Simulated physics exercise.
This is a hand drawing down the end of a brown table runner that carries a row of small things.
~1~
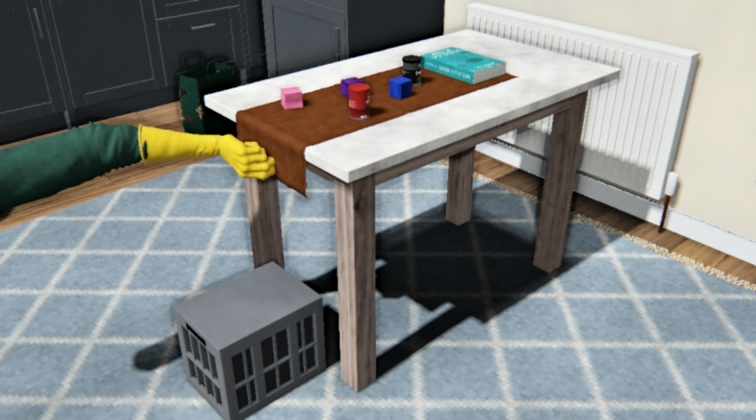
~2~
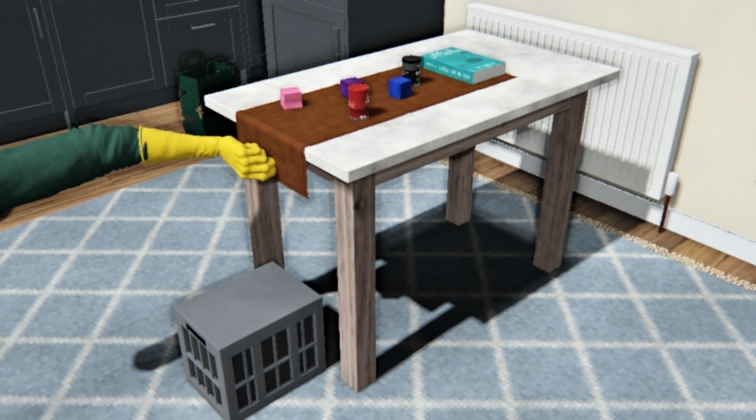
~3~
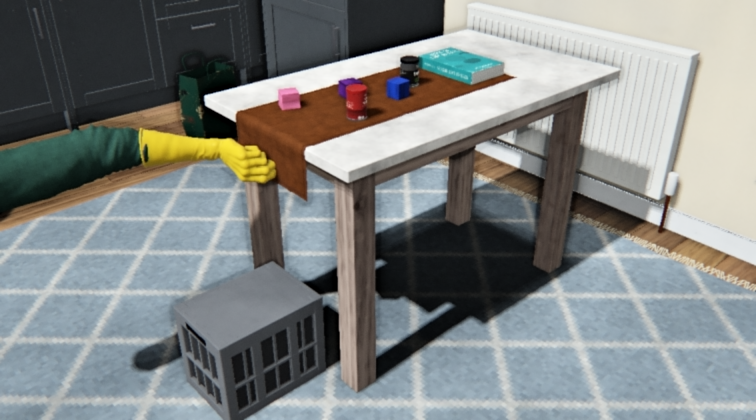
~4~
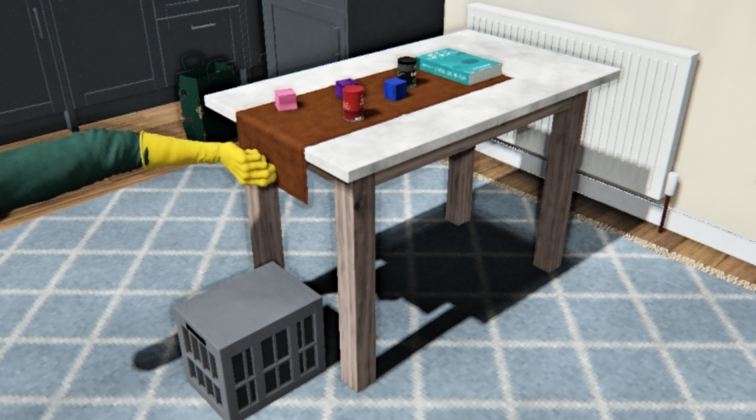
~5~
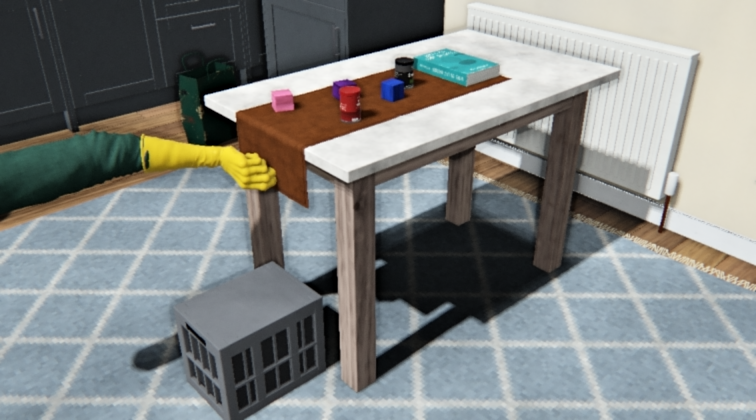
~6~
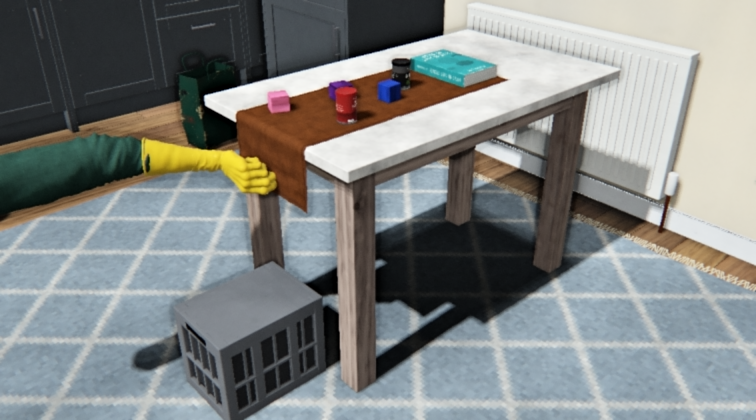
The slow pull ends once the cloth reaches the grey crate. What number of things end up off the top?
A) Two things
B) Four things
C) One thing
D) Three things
Option D: Three things.
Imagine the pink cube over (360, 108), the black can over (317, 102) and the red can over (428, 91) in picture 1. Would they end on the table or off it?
First the pink cube: It ends off the top. Next the black can: It ends off the top. Last the red can: It is still up there.
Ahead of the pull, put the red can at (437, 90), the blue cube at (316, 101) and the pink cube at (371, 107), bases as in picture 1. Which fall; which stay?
Red can: Still up. Blue cube: Gone off. Pink cube: Gone off.
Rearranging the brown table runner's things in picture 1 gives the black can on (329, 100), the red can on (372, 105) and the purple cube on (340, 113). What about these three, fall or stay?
Record - black can lost; red can lost; purple cube lost.
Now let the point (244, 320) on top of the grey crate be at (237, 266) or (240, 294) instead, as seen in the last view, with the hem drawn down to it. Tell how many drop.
The first gives 1, the second 2.
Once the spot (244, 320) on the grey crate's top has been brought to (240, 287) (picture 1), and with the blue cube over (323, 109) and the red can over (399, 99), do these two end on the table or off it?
The blue cube comes down, the red can survives.
A little later, hem near (276, 246); pink cube gone.
Next, hem on the crate; pink cube, red can and purple cube gone.
When it is over, hem on the crate; pink cube, red can and purple cube gone. The answer is three.
